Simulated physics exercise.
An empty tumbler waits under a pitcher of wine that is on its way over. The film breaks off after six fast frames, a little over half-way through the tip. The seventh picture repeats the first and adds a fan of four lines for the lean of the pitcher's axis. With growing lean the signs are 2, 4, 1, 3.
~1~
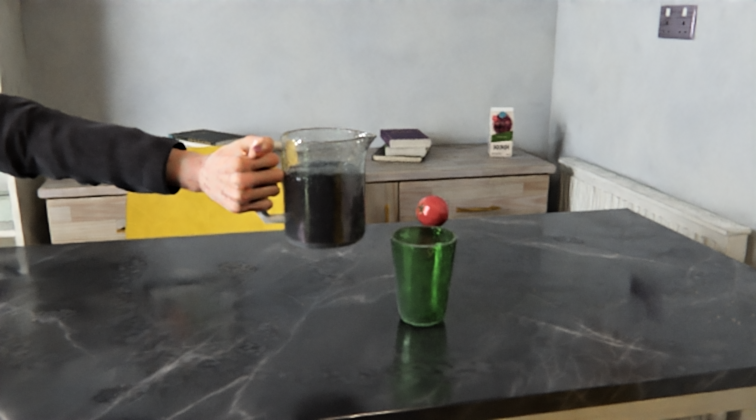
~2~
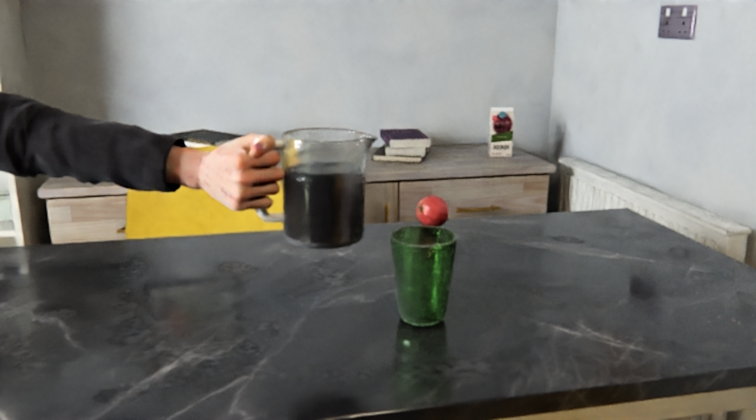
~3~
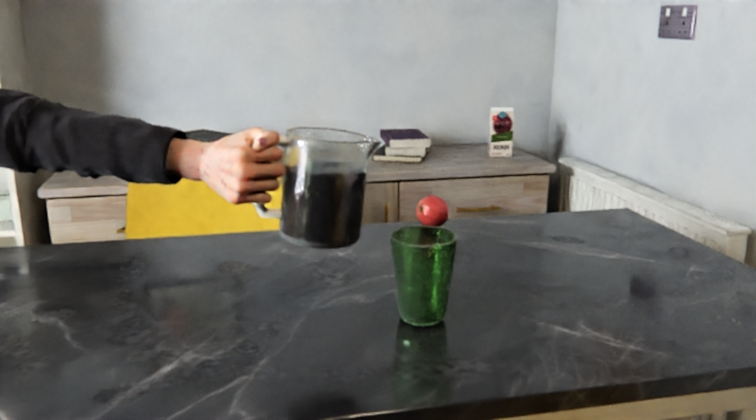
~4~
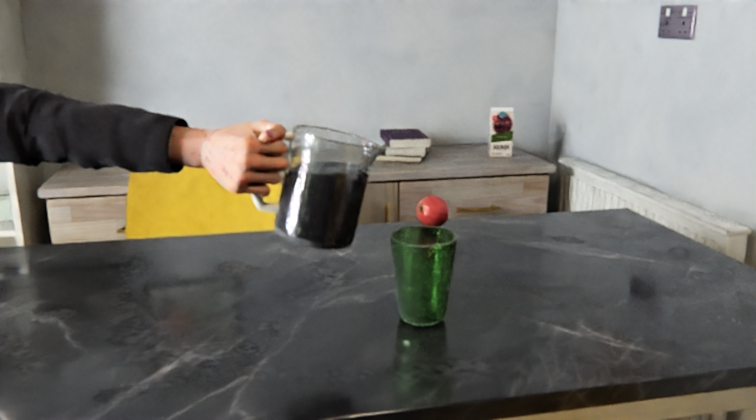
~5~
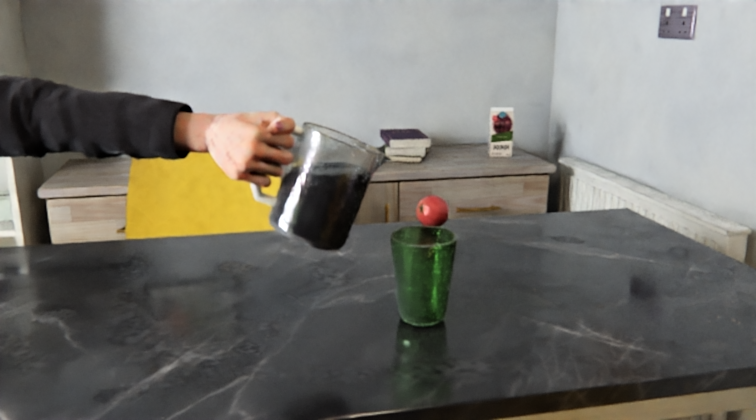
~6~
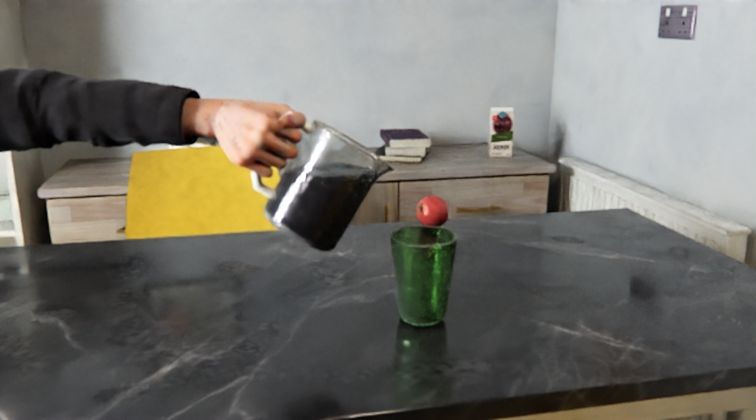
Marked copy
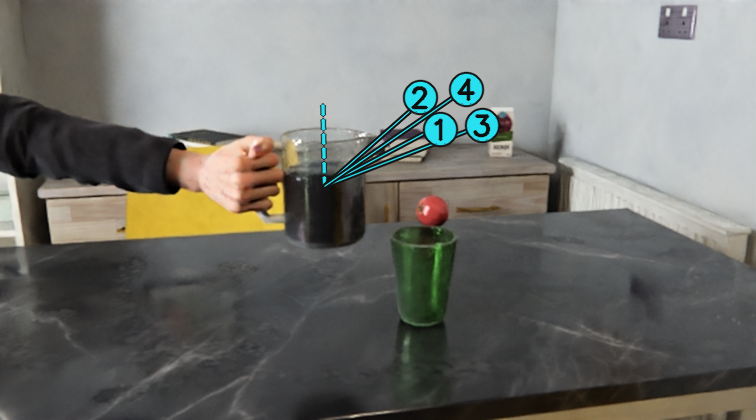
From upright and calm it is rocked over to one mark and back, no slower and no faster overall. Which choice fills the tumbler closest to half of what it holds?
I would pick mark 1.
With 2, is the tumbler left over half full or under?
Under.
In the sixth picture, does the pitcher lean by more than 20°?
Yes.
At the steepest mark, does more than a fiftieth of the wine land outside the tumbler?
No.
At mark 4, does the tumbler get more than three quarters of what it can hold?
No, less.
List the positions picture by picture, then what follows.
Upright, lip at (375, 135); rim of the tumbler round (424, 235); nothing has left yet.
Upright, lip at (376, 137); nothing has left yet.
Tipped about 6°, lip at (380, 141); nothing has left yet.
Tipped about 13°, lip at (384, 148); nothing has left yet.
Tipped about 22°, lip at (389, 158); nothing has left yet.
Tipped about 31°, lip at (392, 168); nothing has left yet.
On the marked copy, 1 at (423, 133); 2 at (409, 111); 3 at (466, 131); 4 at (452, 98).
With 1, the tumbler ends with about 49 % of what it can hold.
With 2, the tumbler ends with about 16 % of what it can hold.
With 3, the tumbler ends with about 69 % of what it can hold.
With 4, the tumbler ends with about 30 % of what it can hold.
